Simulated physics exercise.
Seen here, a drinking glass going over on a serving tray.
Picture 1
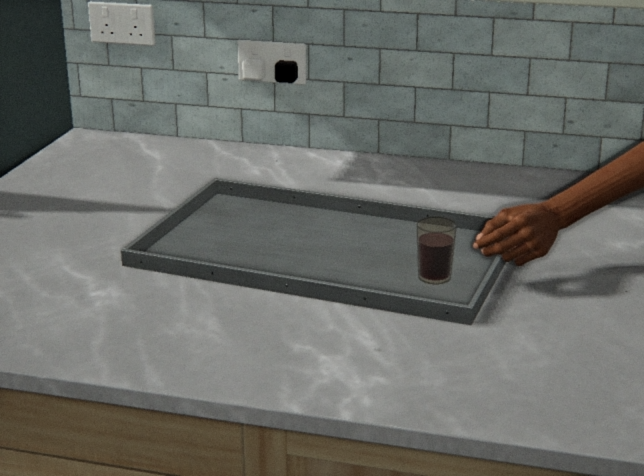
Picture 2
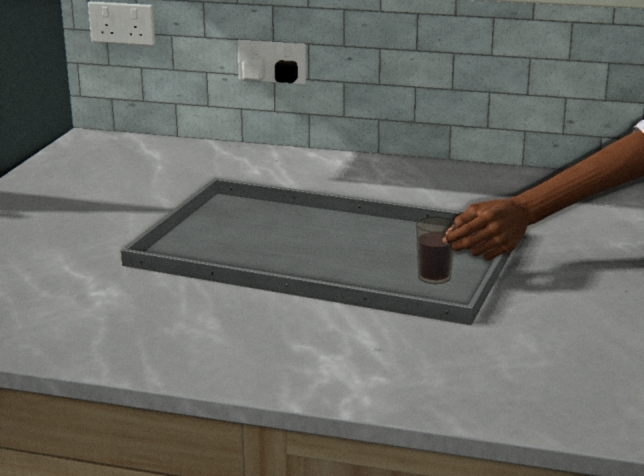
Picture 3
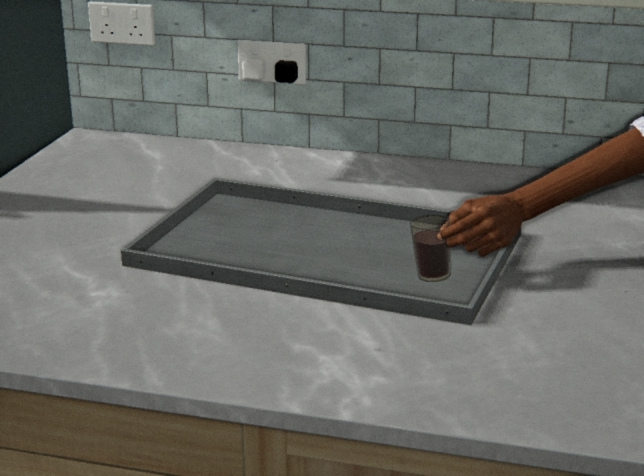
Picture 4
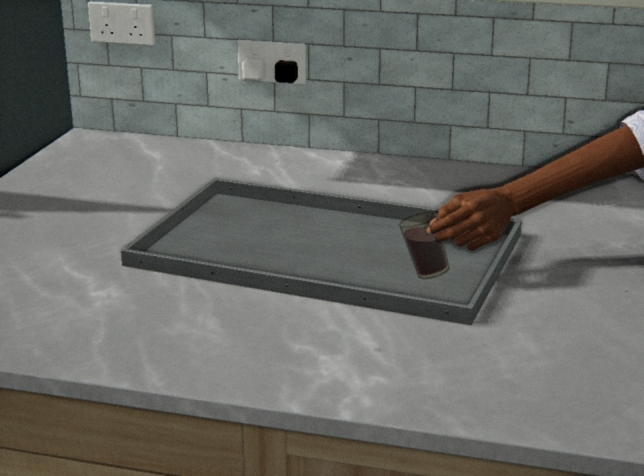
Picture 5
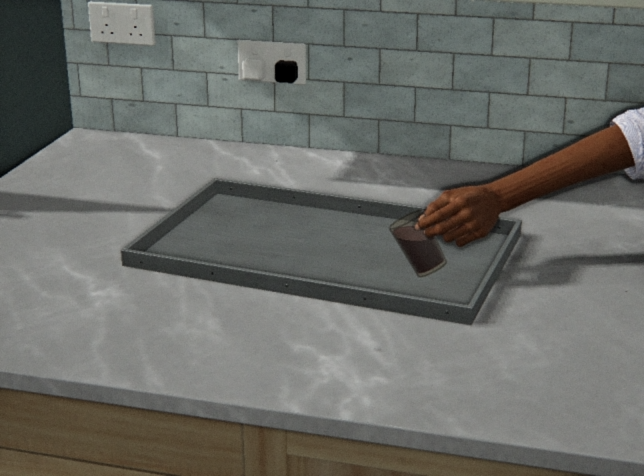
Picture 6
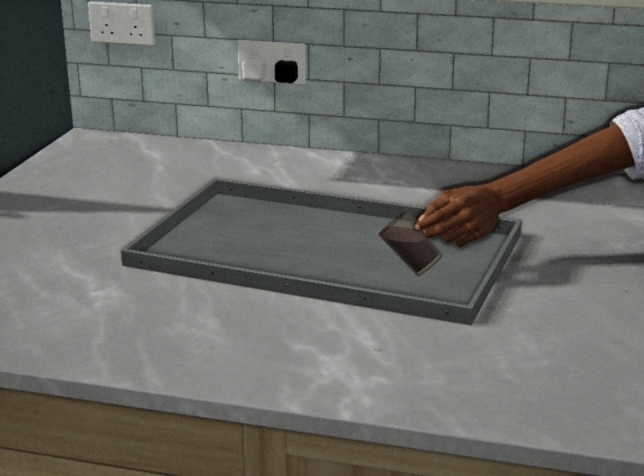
A hand reaching in from the right and tipping a glass of dark liquid leftward on a grey tray on a counter.
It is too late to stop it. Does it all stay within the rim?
In the end it stays in the tray.
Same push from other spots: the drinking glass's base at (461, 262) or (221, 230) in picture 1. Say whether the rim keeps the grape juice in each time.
First it is held by the rim, then it escapes from the tray.
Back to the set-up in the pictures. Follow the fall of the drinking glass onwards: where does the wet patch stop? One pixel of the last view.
Near (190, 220).
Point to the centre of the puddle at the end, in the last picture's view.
Around (241, 241).
A moment on, the drinking glass lies in the tray; the puddle covers about as much as a plate; the rim holds it.
Further on, the puddle covers about as much as a tray; the rim holds it.
When it is over, the puddle covers about as much as a tray; the rim holds it.
